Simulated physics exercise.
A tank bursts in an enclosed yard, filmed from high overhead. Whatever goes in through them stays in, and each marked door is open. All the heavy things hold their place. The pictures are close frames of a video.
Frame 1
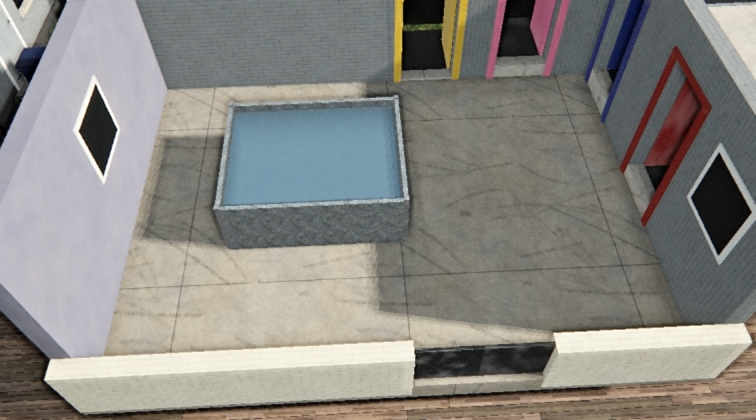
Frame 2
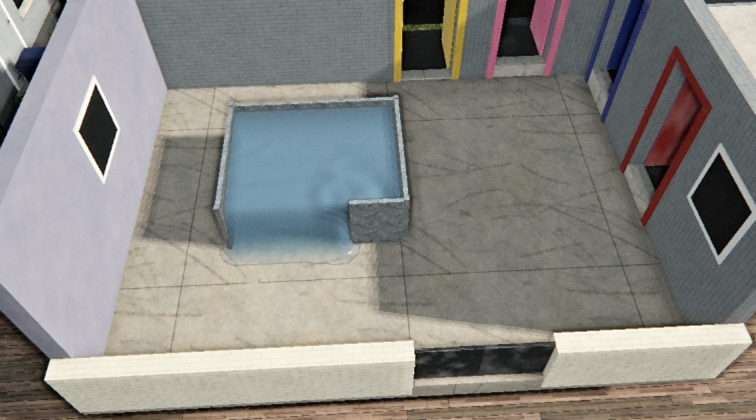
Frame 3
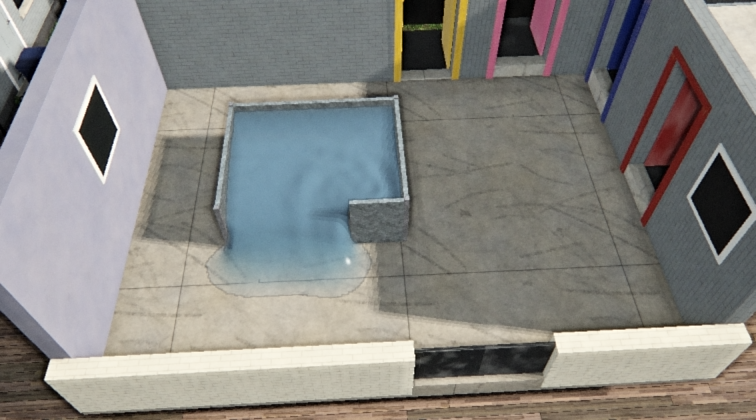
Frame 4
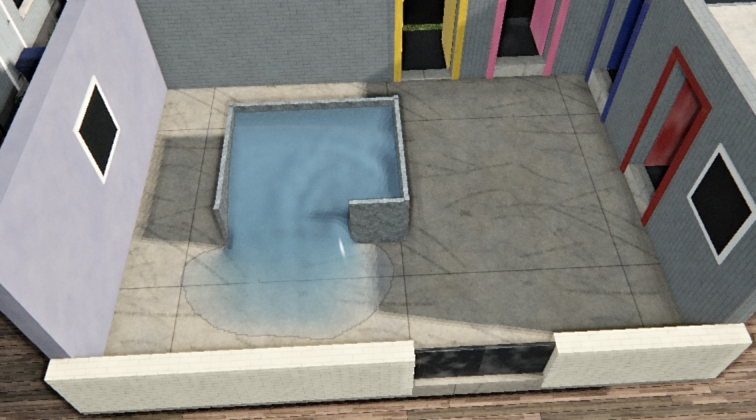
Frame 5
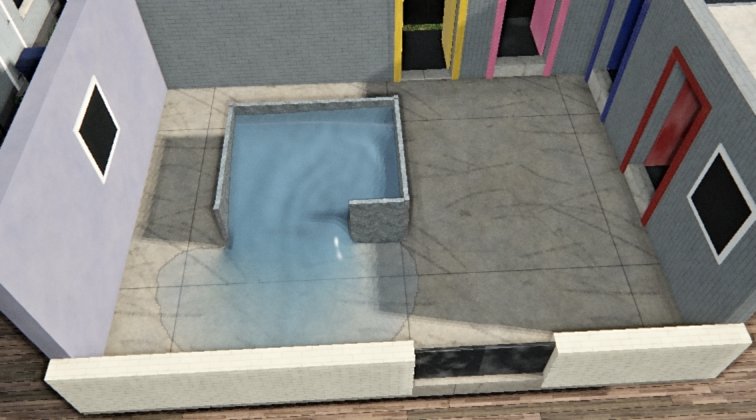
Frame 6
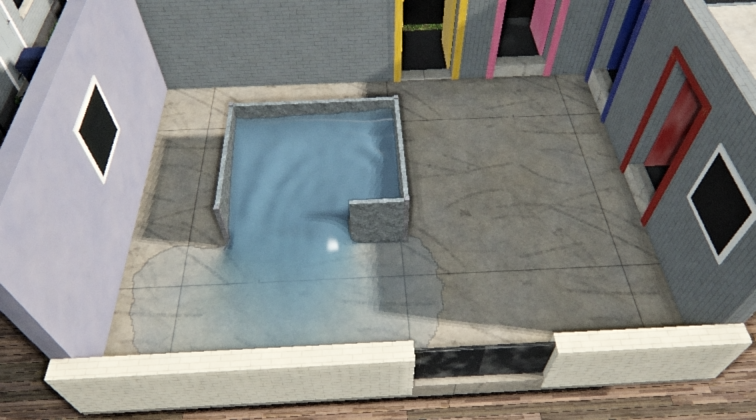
Water stands still in a square stone-walled tank left of centre in a paved yard, seen from high overhead by an unmoving camera. A lavender wall stands at left, grey walls with yellow, pink, blue and red doorways at back and right, and a low cream wall in front. Most of the tank's near side disappears, and water pours forward, spreading thinly across the paving in a widening rounded sheet.
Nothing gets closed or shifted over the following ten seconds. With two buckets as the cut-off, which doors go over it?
Result: The blue door gets two buckets or less inside, the yellow door gets more than two buckets inside, the red door gets two buckets or less inside, the pink door gets two buckets or less inside.
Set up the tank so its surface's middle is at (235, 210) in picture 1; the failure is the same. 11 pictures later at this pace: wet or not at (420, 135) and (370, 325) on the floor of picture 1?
Spared, hit.
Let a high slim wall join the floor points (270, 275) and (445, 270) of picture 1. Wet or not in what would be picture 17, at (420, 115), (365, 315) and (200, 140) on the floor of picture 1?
Taking the points in the order given, they are high and dry, inundated and high and dry.
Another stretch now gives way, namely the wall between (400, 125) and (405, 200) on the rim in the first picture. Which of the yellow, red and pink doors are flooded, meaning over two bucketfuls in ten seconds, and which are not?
Yellow: Exceeds the limit; red: Exceeds the limit; pink: Falls short.
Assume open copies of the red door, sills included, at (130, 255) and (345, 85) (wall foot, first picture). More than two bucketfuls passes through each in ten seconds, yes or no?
First: Remains below. Second: Remains below.
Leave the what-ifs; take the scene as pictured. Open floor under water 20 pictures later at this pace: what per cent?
It works out to about 70 in a hundred.
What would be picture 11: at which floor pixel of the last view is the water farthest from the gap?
By then the tip should be at about (556, 359).
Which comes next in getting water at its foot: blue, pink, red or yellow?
The red door, I reckon.
A moment on, water covers 20 % of the floor; the blue door not reached, the yellow door not reached, the red door not reached, the pink door not reached.
Next, water covers 40 % of the floor; the blue door not reached, the yellow door not reached, the red door not reached, the pink door not reached.
Then, water covers 70 % of the floor; the blue door not reached, the yellow door not reached, the red door wet at the sill, nothing in, the pink door not reached.
Later, water covers 95 % of the floor; the blue door wet at the sill, nothing in, the yellow door wet at the sill, nothing in, the red door wet at the sill, nothing in, the pink door wet at the sill, nothing in.
In the end, water covers 100 % of the floor; the blue door wet at the sill, nothing in, the yellow door far over two buckets in, the red door wet at the sill, nothing in, the pink door wet at the sill, nothing in.
